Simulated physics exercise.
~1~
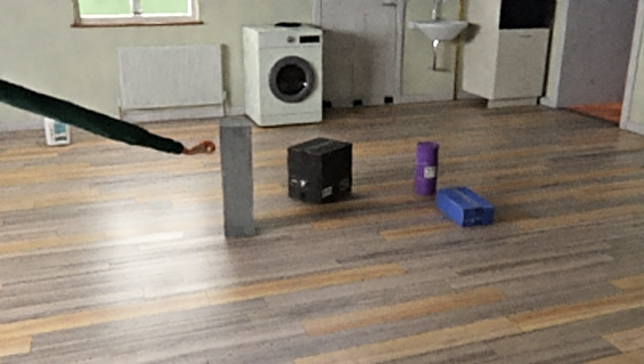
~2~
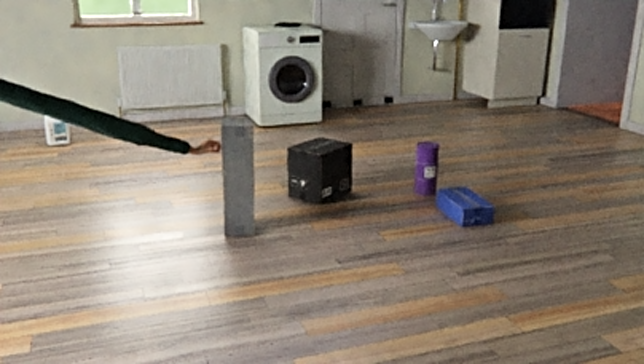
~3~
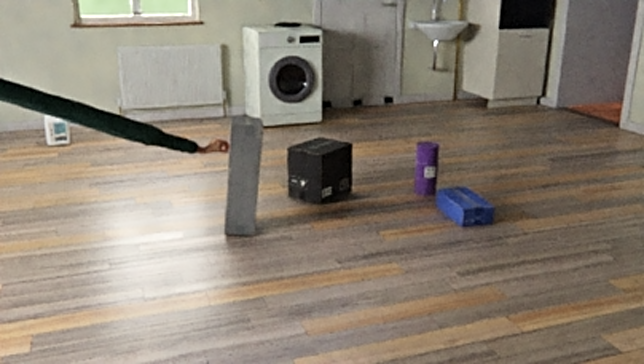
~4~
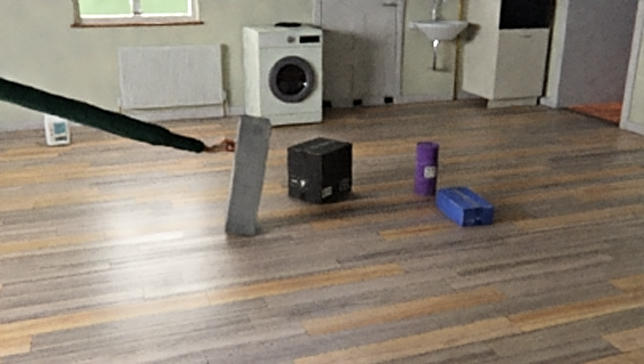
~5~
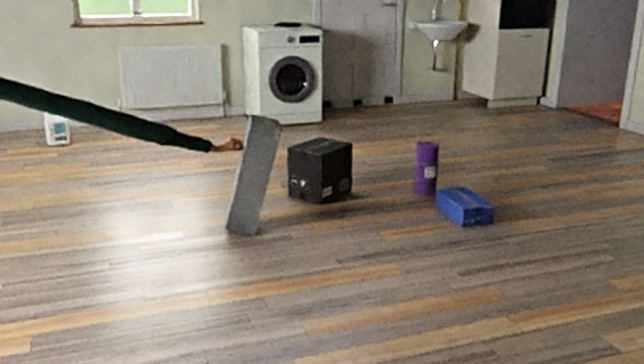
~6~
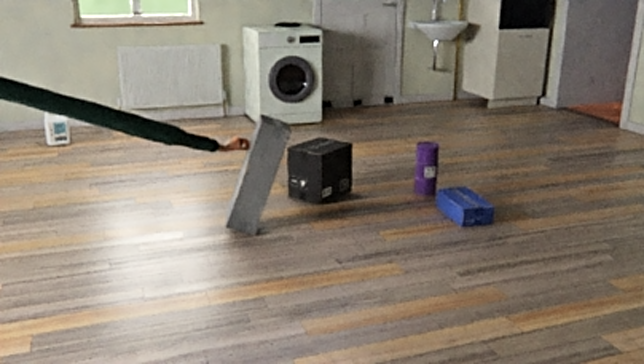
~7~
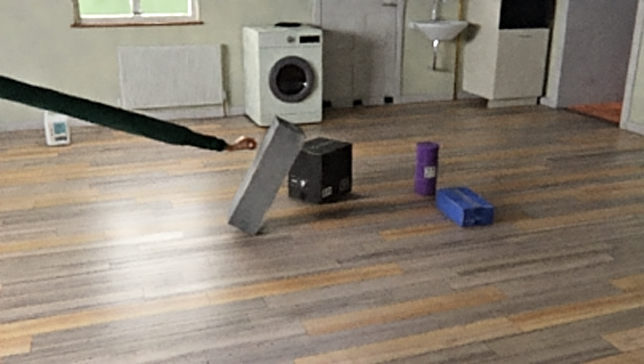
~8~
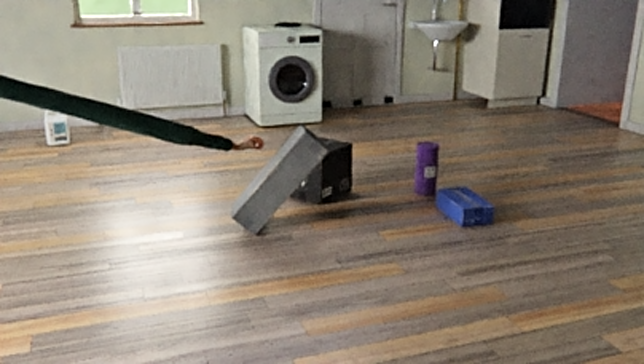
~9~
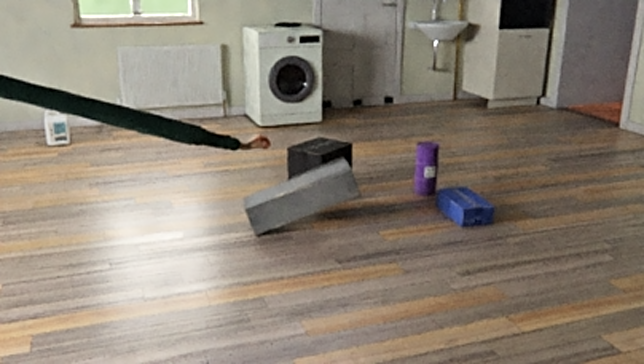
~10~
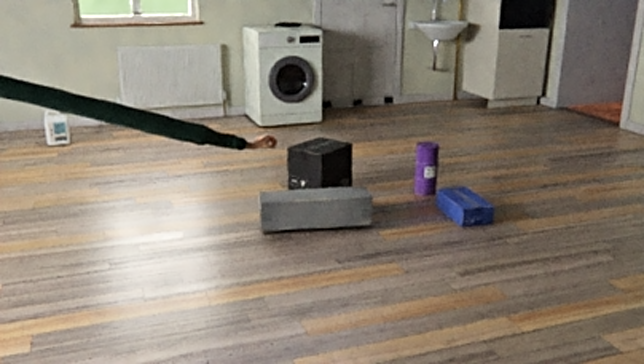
A dark-sleeved arm reaches in from the left towards a tall grey box standing upright on a wood-plank floor, in a room seen from a still, slightly raised viewpoint. A black box sits just right of it, with a purple canister and a blue parcel farther right, and a white washing machine against the back wall. The hand pushes the upper part of the grey box to the right, and it leans farther and farther. It tips past the hand, drops in front of the black box and ends lying on its side, while the other things stay put.
